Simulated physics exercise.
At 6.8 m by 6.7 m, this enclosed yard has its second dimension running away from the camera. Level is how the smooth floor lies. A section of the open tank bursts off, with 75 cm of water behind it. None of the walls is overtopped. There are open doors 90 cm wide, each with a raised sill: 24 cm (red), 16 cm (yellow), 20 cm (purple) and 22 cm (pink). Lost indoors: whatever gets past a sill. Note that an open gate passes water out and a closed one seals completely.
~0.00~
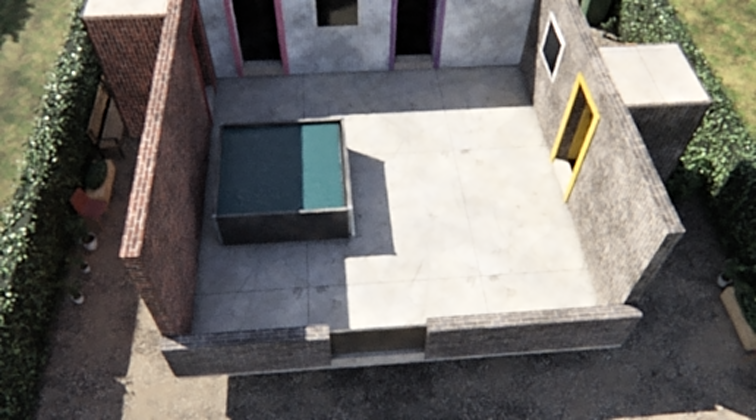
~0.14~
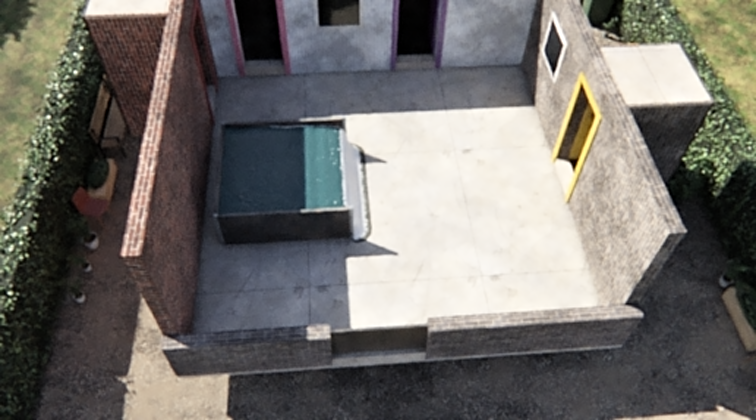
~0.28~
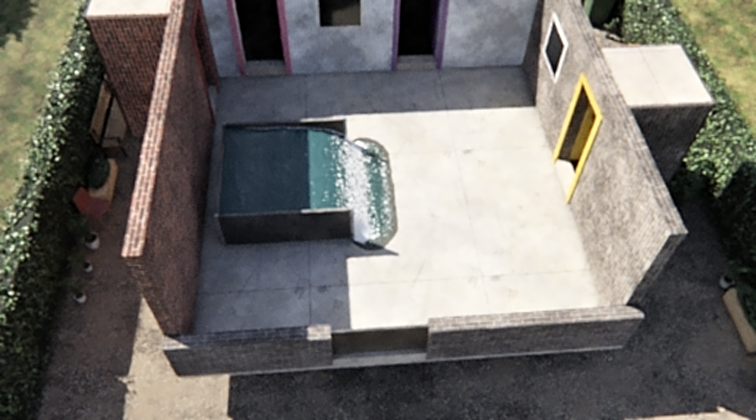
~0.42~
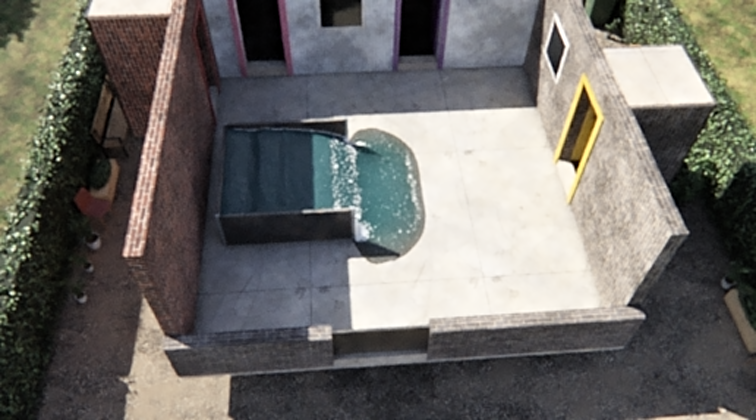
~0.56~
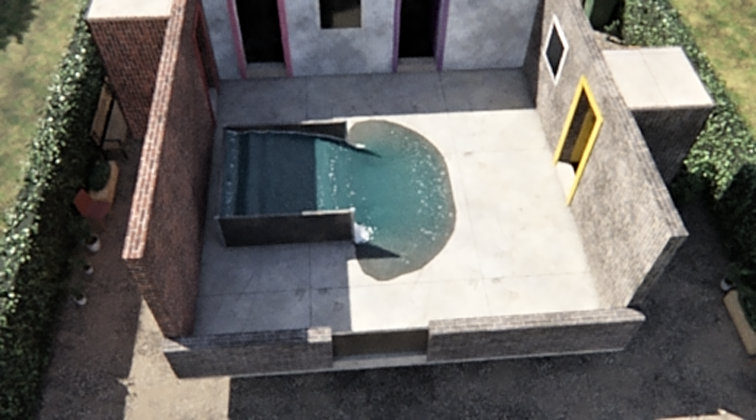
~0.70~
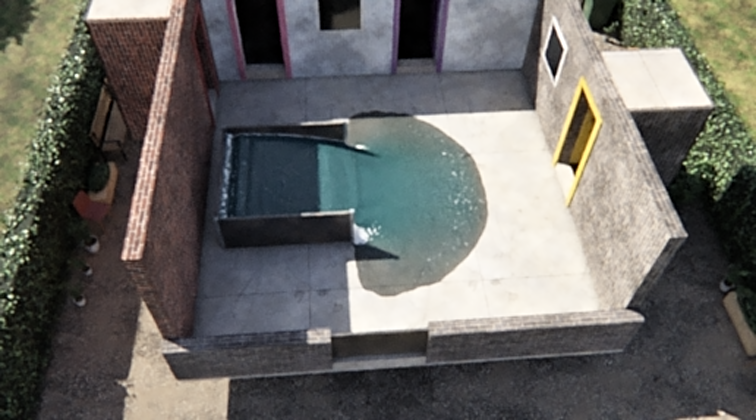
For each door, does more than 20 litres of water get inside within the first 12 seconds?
As I see it, at the red door the amount let in will fall short of the limit; at the yellow door the amount let in will top the limit; at the purple door the amount let in will fall short of the limit; at the pink door the amount let in will fall short of the limit.
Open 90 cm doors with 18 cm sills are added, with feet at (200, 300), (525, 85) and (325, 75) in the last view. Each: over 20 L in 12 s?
Note, doorways in listed order: Stays short, goes beyond, stays short.
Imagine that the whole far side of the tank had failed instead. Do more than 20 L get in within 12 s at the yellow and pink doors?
Short answer, against that limit: Yellow is fine, pink overshoots.
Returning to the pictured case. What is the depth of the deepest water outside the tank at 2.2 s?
Depth max: Approx. 36 cm.
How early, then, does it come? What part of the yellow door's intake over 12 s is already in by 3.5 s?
Some 90 per cent by then.
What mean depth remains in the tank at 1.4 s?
The average depth is around 40 cm.
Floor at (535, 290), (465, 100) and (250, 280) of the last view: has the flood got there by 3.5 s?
First spot submerged, second submerged, third not yet wet.
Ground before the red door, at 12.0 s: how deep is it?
It's about 12.0 cm.
After 1.4 s water covers 45 % of the floor and is deepest (31 cm) near (360, 200); red door not reached, yellow door 26 cm at the sill, 18 L in, purple door not reached, pink door not reached.
After 2.2 s water covers 55 % of the floor and is deepest (36 cm) near (558, 204); red door not reached, yellow door 37 cm at the sill, 114 L in, purple door 6 cm at the sill, 0 L in, pink door not reached.
After 3.5 s water covers 55 % of the floor and is deepest (32 cm) near (514, 69); red door not reached, yellow door 25 cm at the sill, 219 L in, purple door 8 cm at the sill, 0 L in, pink door not reached.
After 7.0 s water covers 95 % of the floor and is deepest (18 cm) near (200, 273); red door 14 cm at the sill, 0 L in, yellow door 10 cm at the sill, 238 L in, purple door 8 cm at the sill, 0 L in, pink door 4 cm at the sill, 0 L in.
After 12.0 s water covers 100 % of the floor and is deepest (14 cm) near (309, 78); red door 12 cm at the sill, 0 L in, yellow door 6 cm at the sill, 238 L in, purple door 6 cm at the sill, 0 L in, pink door 13 cm at the sill, 0 L in.
